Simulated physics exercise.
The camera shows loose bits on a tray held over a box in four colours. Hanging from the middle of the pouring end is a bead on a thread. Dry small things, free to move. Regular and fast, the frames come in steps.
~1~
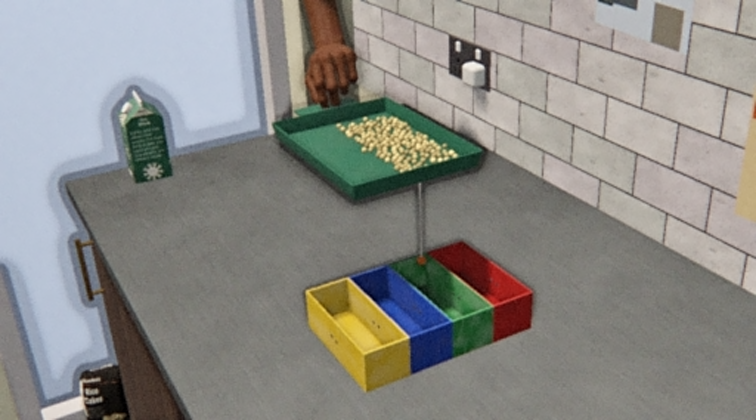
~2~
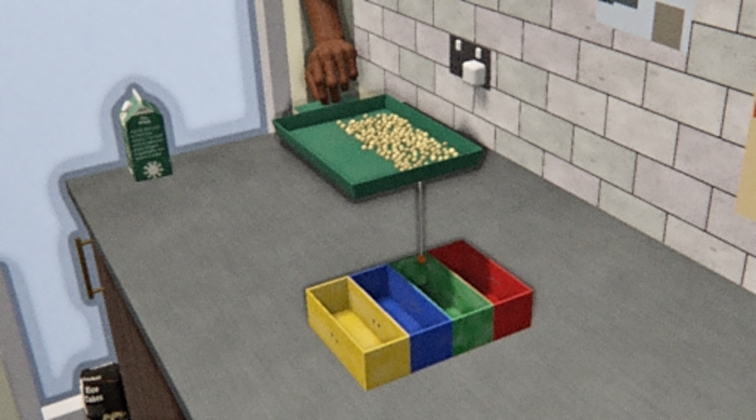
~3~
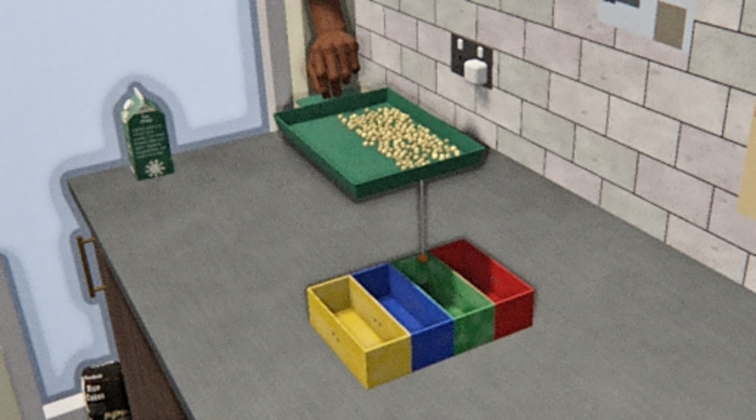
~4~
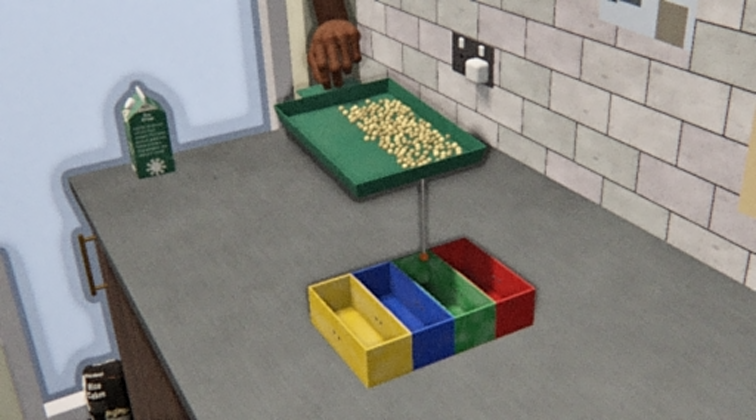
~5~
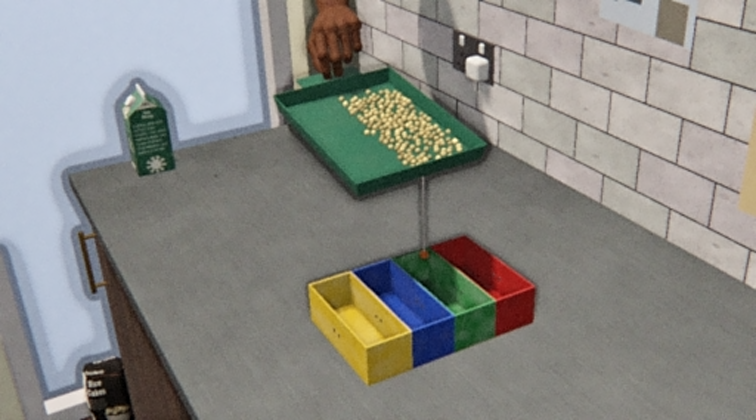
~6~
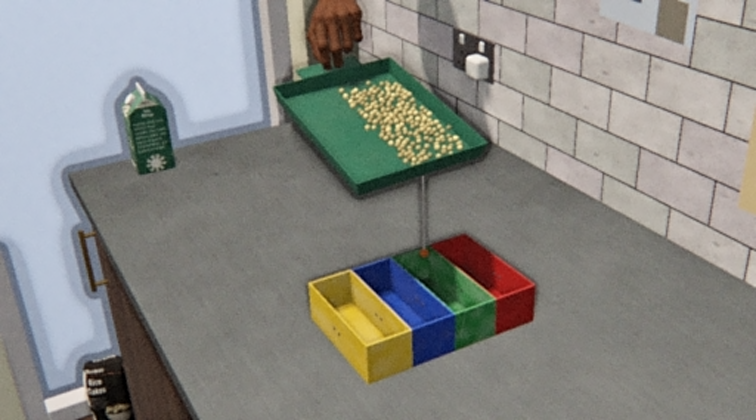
A green tray of pale beans gradually tilts as its far end rises beside a hand.
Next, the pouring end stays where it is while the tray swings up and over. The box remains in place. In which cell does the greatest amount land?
In the blue cell.
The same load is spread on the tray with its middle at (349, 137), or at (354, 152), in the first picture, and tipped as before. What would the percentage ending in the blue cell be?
Close to 50 per cent, followed by close to 60 per cent.
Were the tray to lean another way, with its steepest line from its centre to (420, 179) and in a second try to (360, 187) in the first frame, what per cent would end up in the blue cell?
First case around 10 per cent, second case 50 per cent.
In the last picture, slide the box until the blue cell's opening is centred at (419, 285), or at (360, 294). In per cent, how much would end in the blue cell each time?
40, then 30 %.
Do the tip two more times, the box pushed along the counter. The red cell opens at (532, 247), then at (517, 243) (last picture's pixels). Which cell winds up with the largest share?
The first placing favours the yellow one, while the second favours the yellow cell.
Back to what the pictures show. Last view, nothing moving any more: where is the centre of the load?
Near (419, 327).
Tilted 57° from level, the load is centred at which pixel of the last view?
Look about (417, 157) in the last picture.
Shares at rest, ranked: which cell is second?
Second is the cell in green.
Just after the last frame, tray tipped steeply; every one on the tray.
A moment on, tray tipped right over; roughly half on the tray; about a tenth in the green cell; about a tenth in the blue cell; just a few in the red cell; roughly a quarter falling or outside the box.
Further on, tray tipped past a quarter turn; roughly half in the blue cell; roughly a third in the green cell; about a tenth in the yellow cell; about a tenth in the red cell.
When it is over, tray tipped past a quarter turn; roughly half in the blue cell; roughly a third in the green cell; about a tenth in the yellow cell; about a tenth in the red cell.
